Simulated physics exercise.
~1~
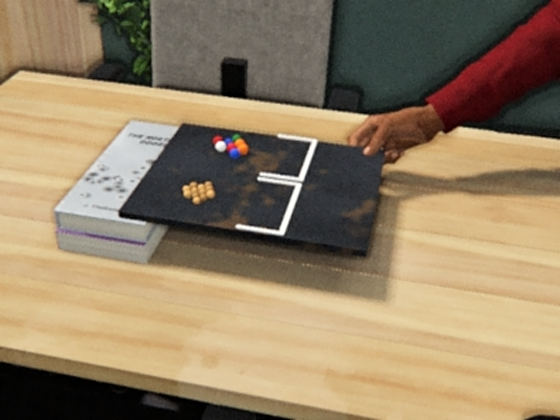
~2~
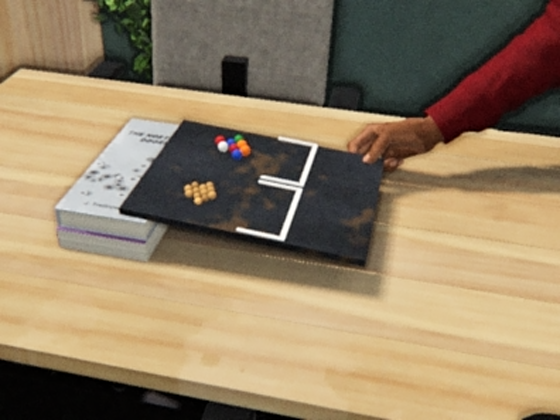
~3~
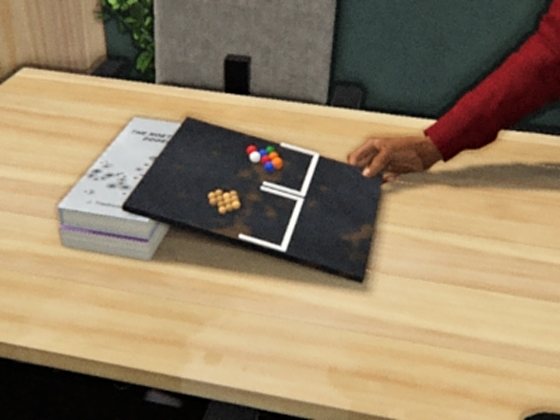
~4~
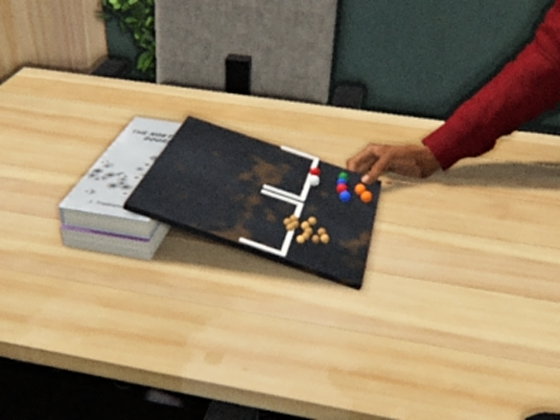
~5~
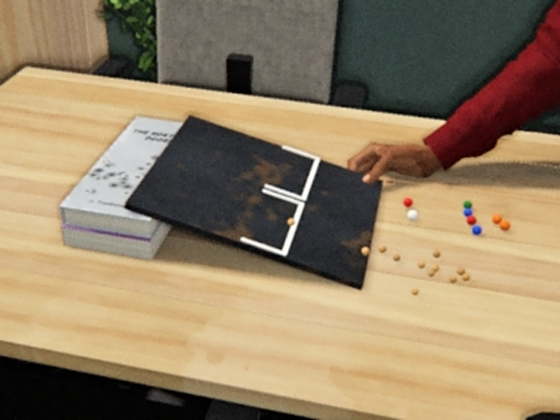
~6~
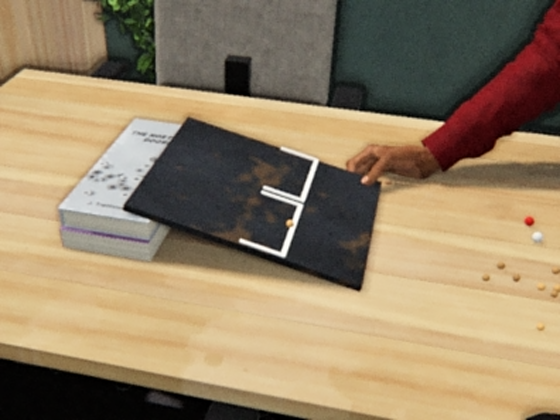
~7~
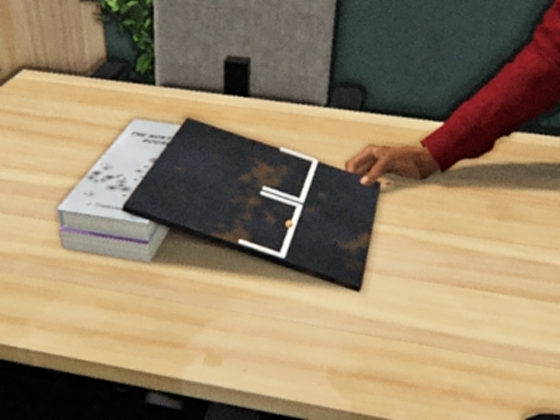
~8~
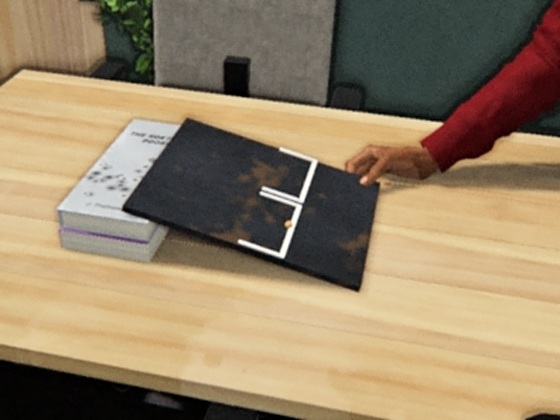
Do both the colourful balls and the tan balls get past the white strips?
Yes, both groups get past the strips and roll off the board. All the colourful balls go, and only a lone tan ball is left behind at the near strip.
On a light wooden table, a dark, blotchy board rests its left end on a stack of books while a hand in a red sleeve holds the right end. A cluster of colourful balls sits on the far side and a cluster of tan ones on the near side, with white strips further along. The hand lowers its end, the board slopes down to the right, and both clusters start rolling. They pass the strips, spill off the low edge and scatter rightward across the table out of view. One tan ball stays behind at the near strip, with the hand still at the board's edge.
